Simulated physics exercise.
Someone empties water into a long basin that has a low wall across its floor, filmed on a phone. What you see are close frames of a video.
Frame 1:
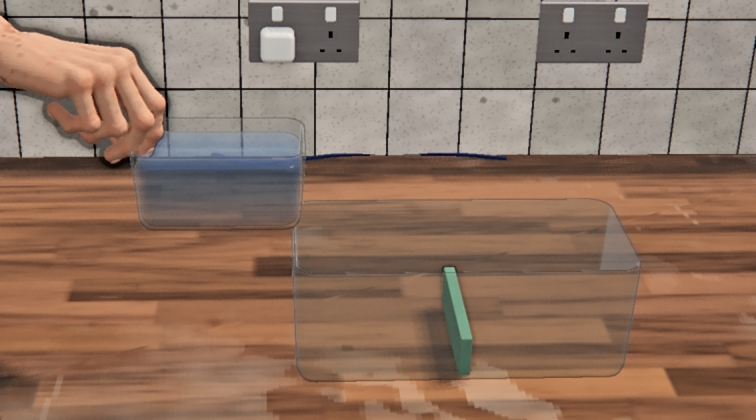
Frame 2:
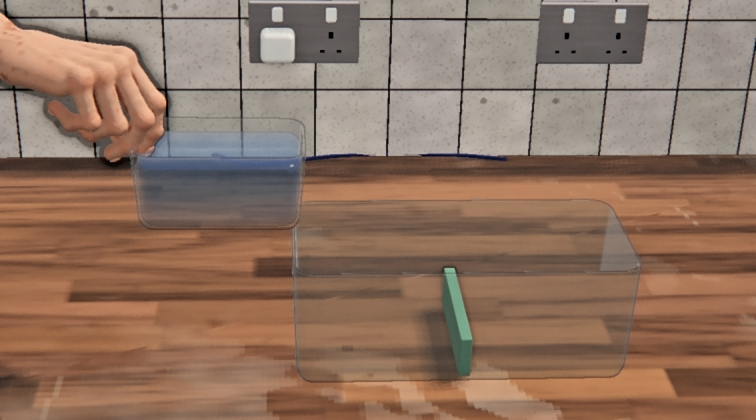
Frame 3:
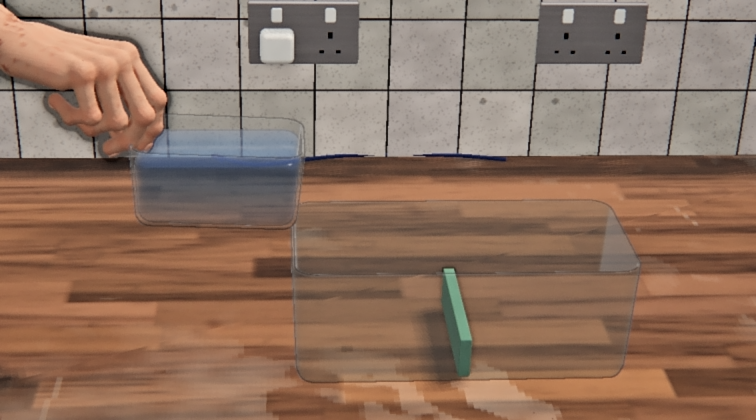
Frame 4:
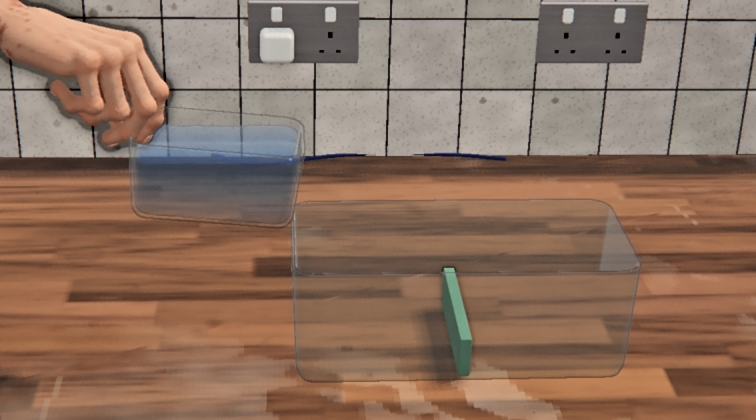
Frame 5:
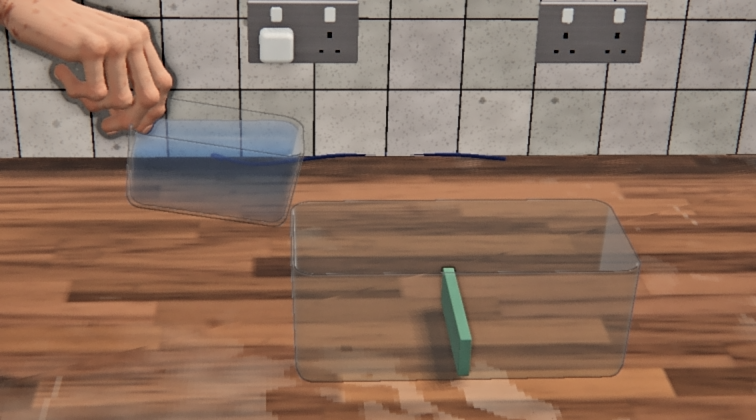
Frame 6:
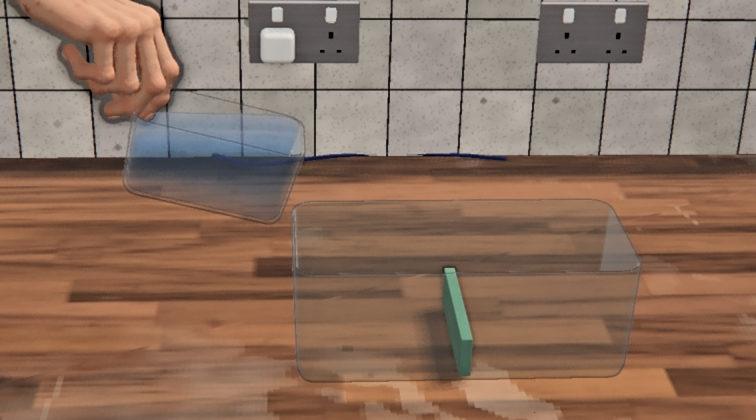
A hand slowly tilting a clear container of blue water rightward beside a long transparent basin with a low green wall inside.
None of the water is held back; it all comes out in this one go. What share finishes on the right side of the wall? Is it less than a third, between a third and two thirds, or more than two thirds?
Smaller than a third.
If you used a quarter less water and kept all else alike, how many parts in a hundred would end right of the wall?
Around 5 percent, more or less.
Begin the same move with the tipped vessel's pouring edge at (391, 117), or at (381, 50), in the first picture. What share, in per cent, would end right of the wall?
In order, some 85 and 80 percent.
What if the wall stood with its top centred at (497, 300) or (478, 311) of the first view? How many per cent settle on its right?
Note - case one near 10 %, case two near 20 %.
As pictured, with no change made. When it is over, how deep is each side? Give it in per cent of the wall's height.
Close to 70 for the left and 10 for the right.
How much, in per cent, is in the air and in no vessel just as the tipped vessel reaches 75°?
40 %.
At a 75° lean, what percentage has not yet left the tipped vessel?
About 40 %.
A moment on, the tilt is 75° and 40 per cent is still to pour, 19 is left of the wall and 0 right of it.
Next, the tilt is 111° and 3 per cent is still to pour, 83 is left of the wall and 6 right of it.
Then the tilt is 117° and 0 per cent is still to pour, 88 is left of the wall and 8 right of it.
Later the tilt is 117° and 0 per cent is still to pour, 84 is left of the wall and 13 right of it.
Finally, 84 per cent lies left of the wall, 13 right of it and 3 outside.
